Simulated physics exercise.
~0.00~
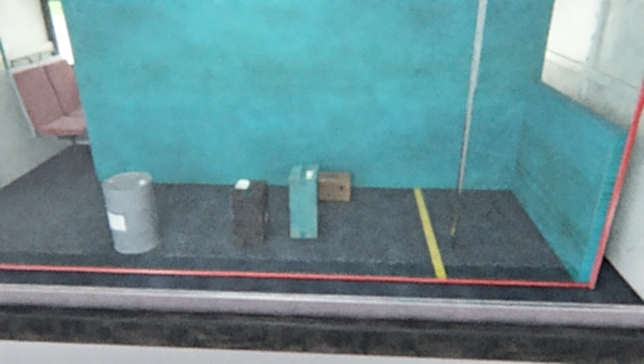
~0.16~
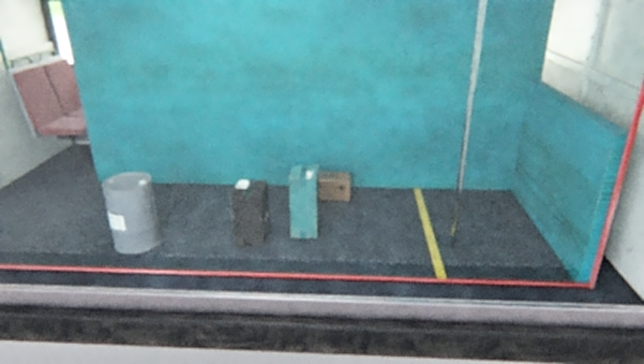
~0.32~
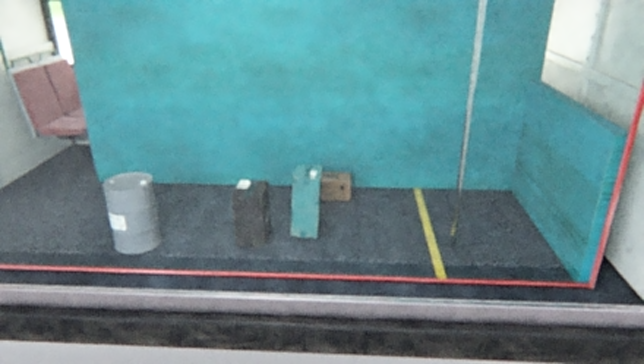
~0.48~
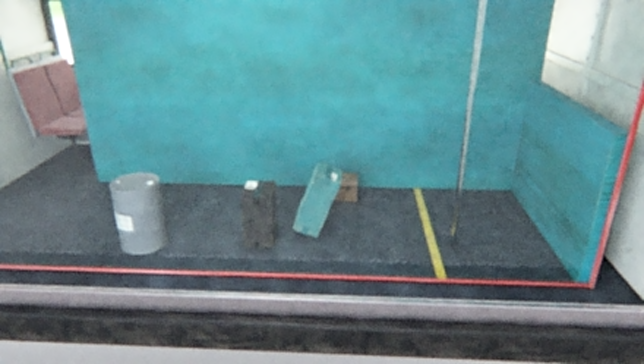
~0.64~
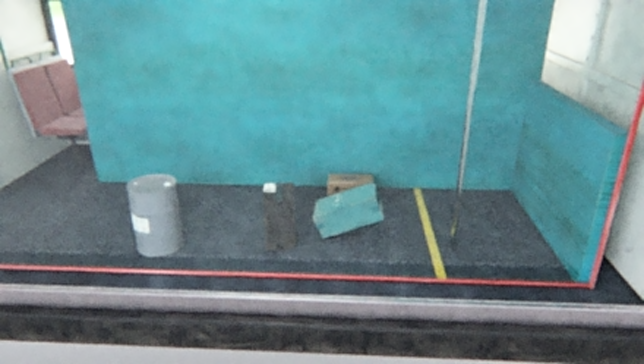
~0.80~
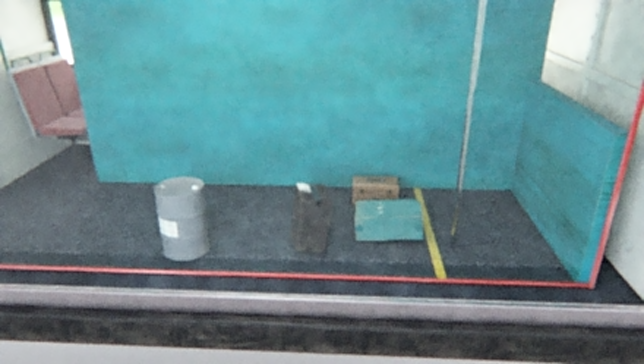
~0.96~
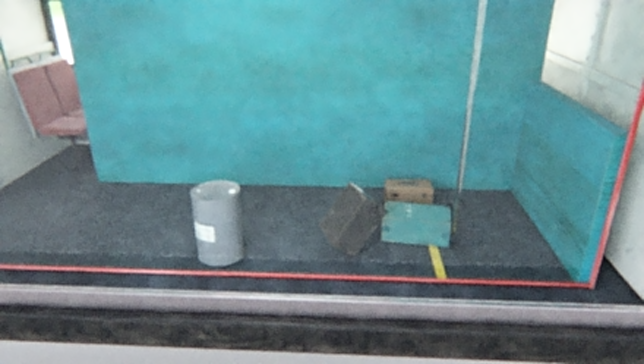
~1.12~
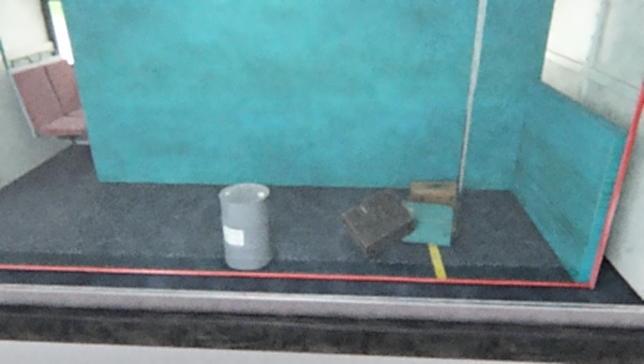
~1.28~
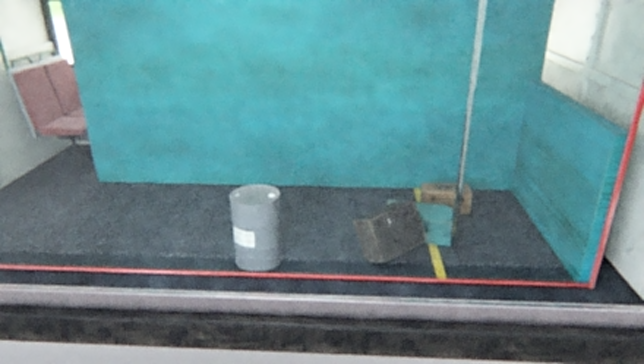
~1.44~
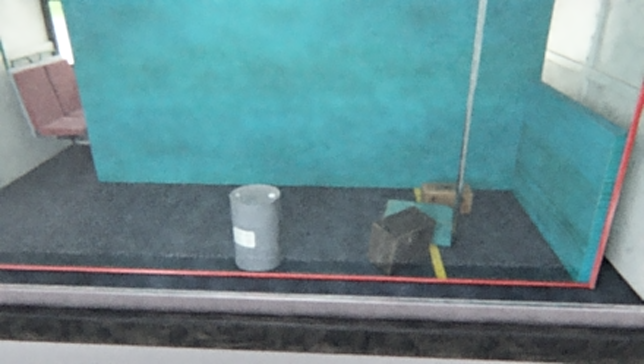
The video shows a grey drum, a black pack, a teal pack and a brown toolbox sliding right across a metro car floor. The teal pack topples, then the black one, and the load settles around the yellow line, with the drum upright to the left.
